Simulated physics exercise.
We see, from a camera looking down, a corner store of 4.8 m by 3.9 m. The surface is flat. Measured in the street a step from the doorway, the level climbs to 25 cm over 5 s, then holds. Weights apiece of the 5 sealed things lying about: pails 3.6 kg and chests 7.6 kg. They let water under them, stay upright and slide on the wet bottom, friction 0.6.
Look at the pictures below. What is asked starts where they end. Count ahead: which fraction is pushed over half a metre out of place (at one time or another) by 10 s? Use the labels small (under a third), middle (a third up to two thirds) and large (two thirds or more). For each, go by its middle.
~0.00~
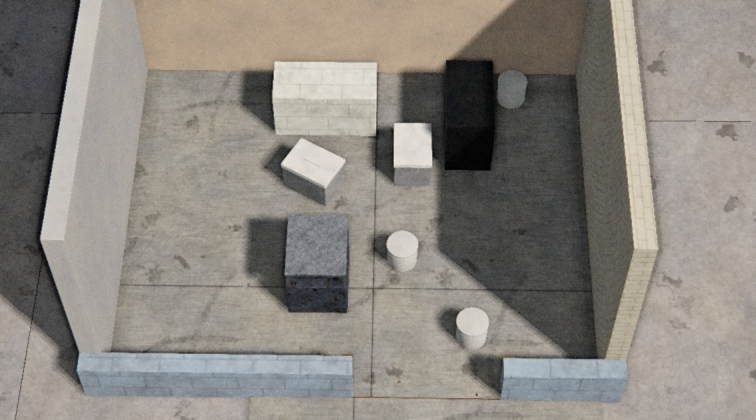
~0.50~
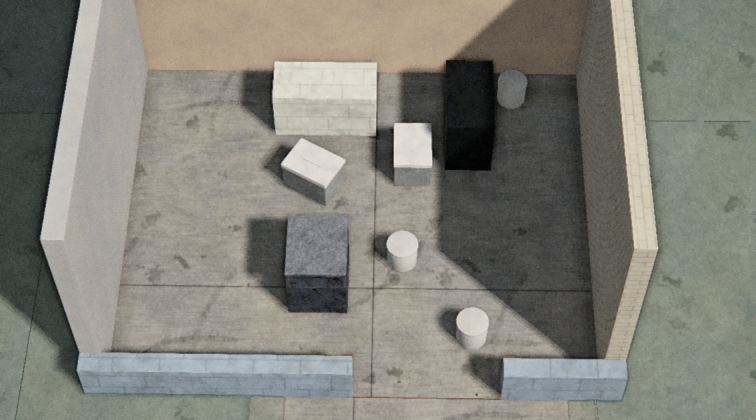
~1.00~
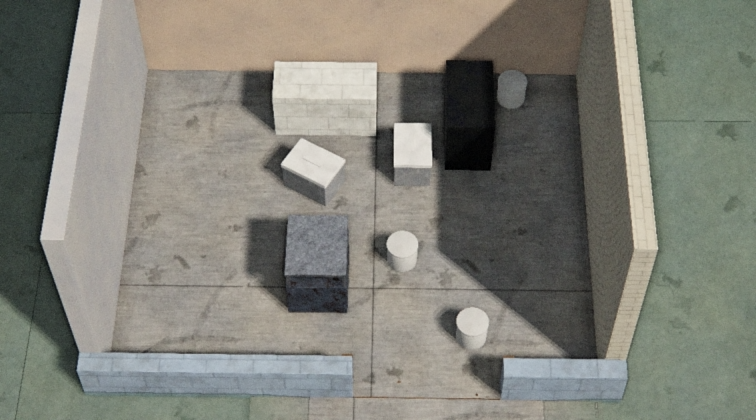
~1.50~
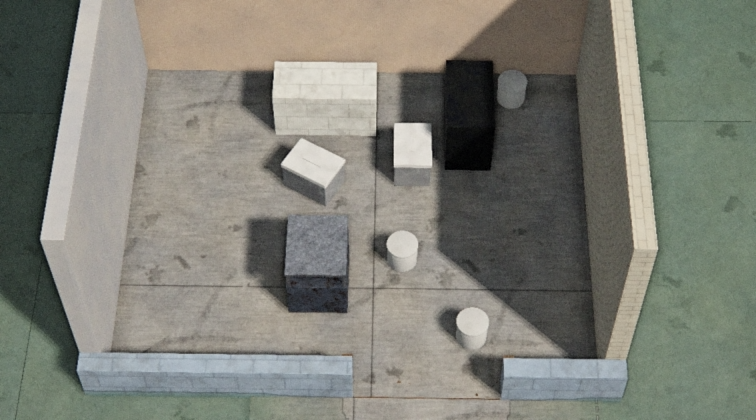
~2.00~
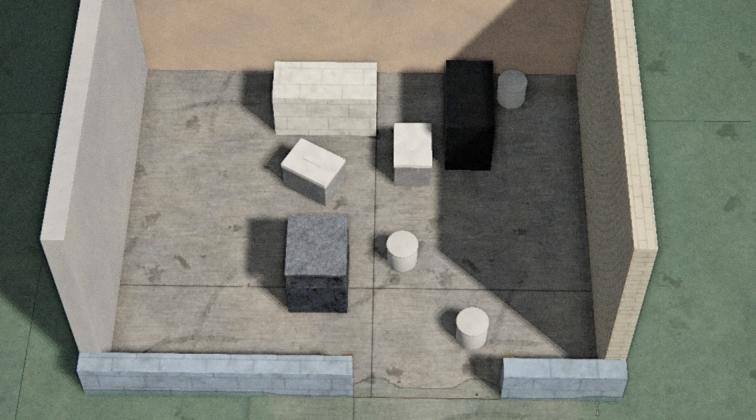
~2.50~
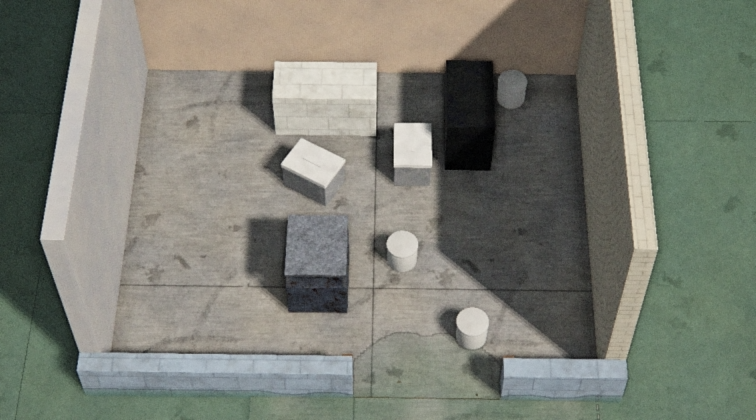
Large.
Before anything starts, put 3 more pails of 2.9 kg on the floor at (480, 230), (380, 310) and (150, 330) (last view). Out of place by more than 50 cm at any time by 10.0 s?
In the same order as the question: Farther, farther, not as far.
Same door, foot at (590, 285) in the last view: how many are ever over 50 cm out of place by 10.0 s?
That gives 4 of them.
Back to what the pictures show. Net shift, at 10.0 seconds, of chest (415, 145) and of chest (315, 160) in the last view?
Respectively 100 and 100 centimetres.
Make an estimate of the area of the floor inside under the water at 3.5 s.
Somewhere around 2.5 m2, roughly.
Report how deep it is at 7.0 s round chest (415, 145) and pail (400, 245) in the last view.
I'd estimate 11 cm for the first and 11 cm for the second.
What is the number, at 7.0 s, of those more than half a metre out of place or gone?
That would be 4.
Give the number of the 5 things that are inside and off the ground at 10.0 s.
Count: 4.
After 3.5 s 0 of 5 are over 50 cm from their spots; 0 afloat.
After 4.5 s 2 of 5 are over 50 cm from their spots; 0 afloat.
After 7.0 s 4 of 5 are over 50 cm from their spots; 4 afloat.
After 10.0 s 5 of 5 are over 50 cm from their spots, and 5 have been at some point; 4 afloat.
